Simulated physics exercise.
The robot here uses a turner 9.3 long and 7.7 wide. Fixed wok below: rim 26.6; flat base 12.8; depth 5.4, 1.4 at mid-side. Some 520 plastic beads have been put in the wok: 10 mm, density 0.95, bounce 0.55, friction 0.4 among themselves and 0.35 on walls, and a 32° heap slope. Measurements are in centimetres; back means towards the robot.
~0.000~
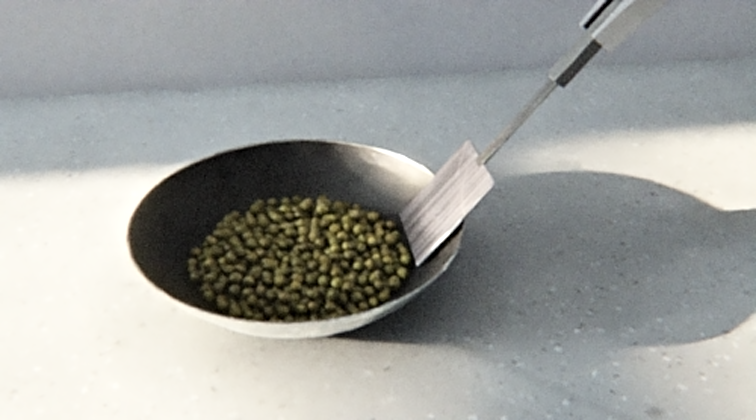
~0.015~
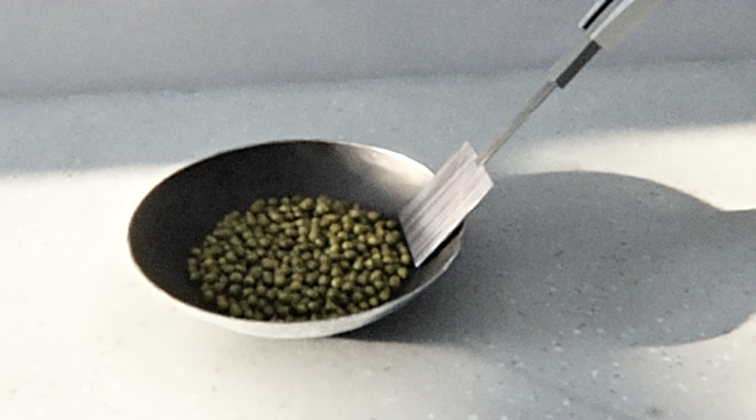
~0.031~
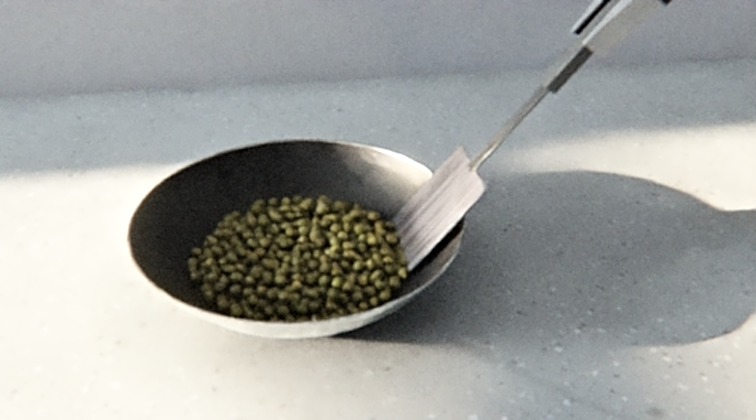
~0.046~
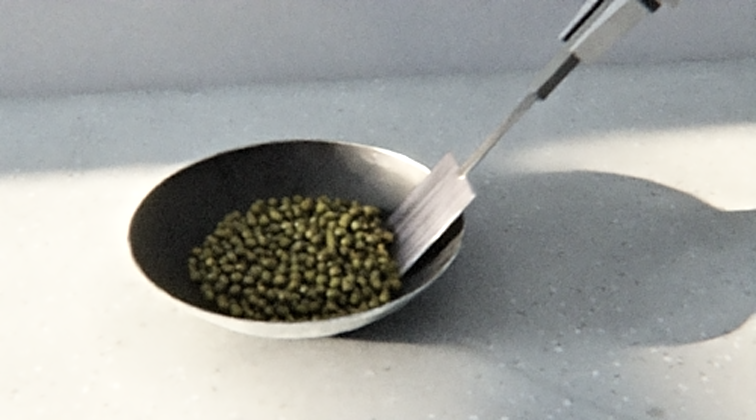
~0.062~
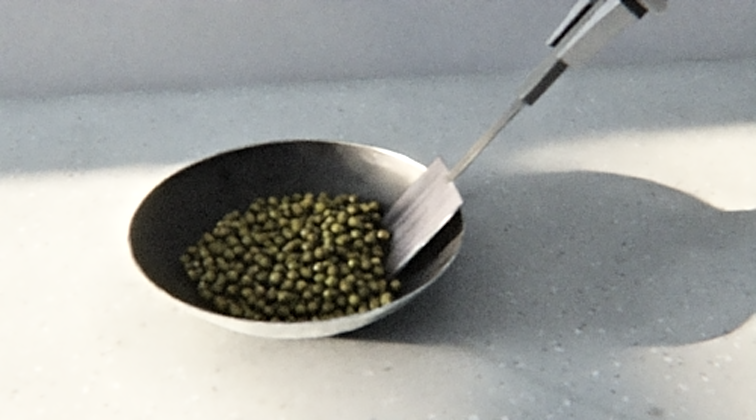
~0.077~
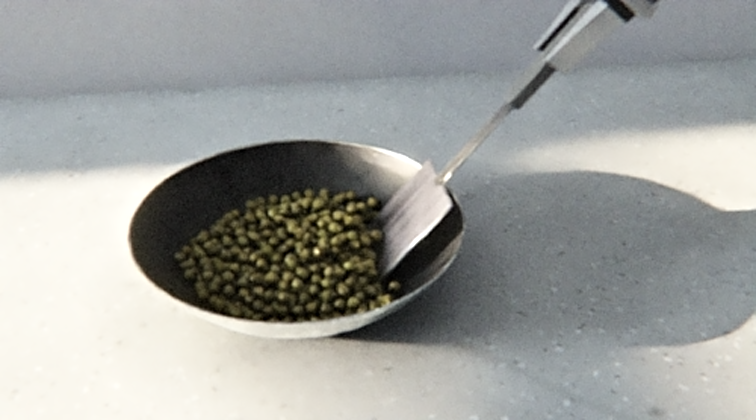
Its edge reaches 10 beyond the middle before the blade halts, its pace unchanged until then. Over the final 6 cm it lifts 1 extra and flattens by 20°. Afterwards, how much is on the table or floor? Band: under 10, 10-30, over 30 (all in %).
10-30 %.
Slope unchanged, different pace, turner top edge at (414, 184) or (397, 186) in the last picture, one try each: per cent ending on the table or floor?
Estimates: Near 35 %, near 40 %.
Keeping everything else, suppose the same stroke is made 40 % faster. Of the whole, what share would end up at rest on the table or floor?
30 per cent, roughly.
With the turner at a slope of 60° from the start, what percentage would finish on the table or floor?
Around 15 in a hundred.
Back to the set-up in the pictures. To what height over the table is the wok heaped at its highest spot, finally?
Height at rest: Roughly 6.0 cm.
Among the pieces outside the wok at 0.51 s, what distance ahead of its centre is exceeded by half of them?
It's close to 18 cm ahead of the centre.
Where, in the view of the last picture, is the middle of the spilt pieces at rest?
Near (58, 296).
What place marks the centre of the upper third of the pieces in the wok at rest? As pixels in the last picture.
Somewhere near (208, 253) in the last picture.
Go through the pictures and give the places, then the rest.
The first picture shows turner top edge at (482, 160), sloping 51°; upper third of the load around (304, 253), from x 190 to 405, top at y 200; 525 in the wok.
The second picture shows turner top edge at (481, 161), sloping 51°; upper third of the load around (305, 253), from x 190 to 405, top at y 200.
The third picture shows turner top edge at (474, 166), sloping 51°; upper third of the load around (304, 253), from x 190 to 405, top at y 200.
The fourth picture shows turner top edge at (463, 172), sloping 51°; upper third of the load around (314, 251), from x 190 to 400, top at y 200.
The fifth picture shows turner top edge at (451, 177), sloping 51°; upper third of the load around (309, 246), from x 185 to 395, top at y 195.
The sixth picture shows turner top edge at (440, 181), sloping 51°; upper third of the load around (301, 248), from x 180 to 395, top at y 195; 525 in the wok.
After 0.17 s, sloping 51°, highest piece 4 above the table; 525 in the wok.
After 0.26 s, sloping 45°, highest piece 6 above the table; 525 in the wok.
After 0.51 s, sloping 31°, highest piece 7 above the table; 429 in the wok, 84 on the table or floor, 12 on the blade or in flight.
After 1.56 s, sloping 31°, highest piece 6 above the table; 428 in the wok, 97 on the table or floor.
At rest, 428 in the wok, 97 on the table or floor. That is 18 % on the table or floor.
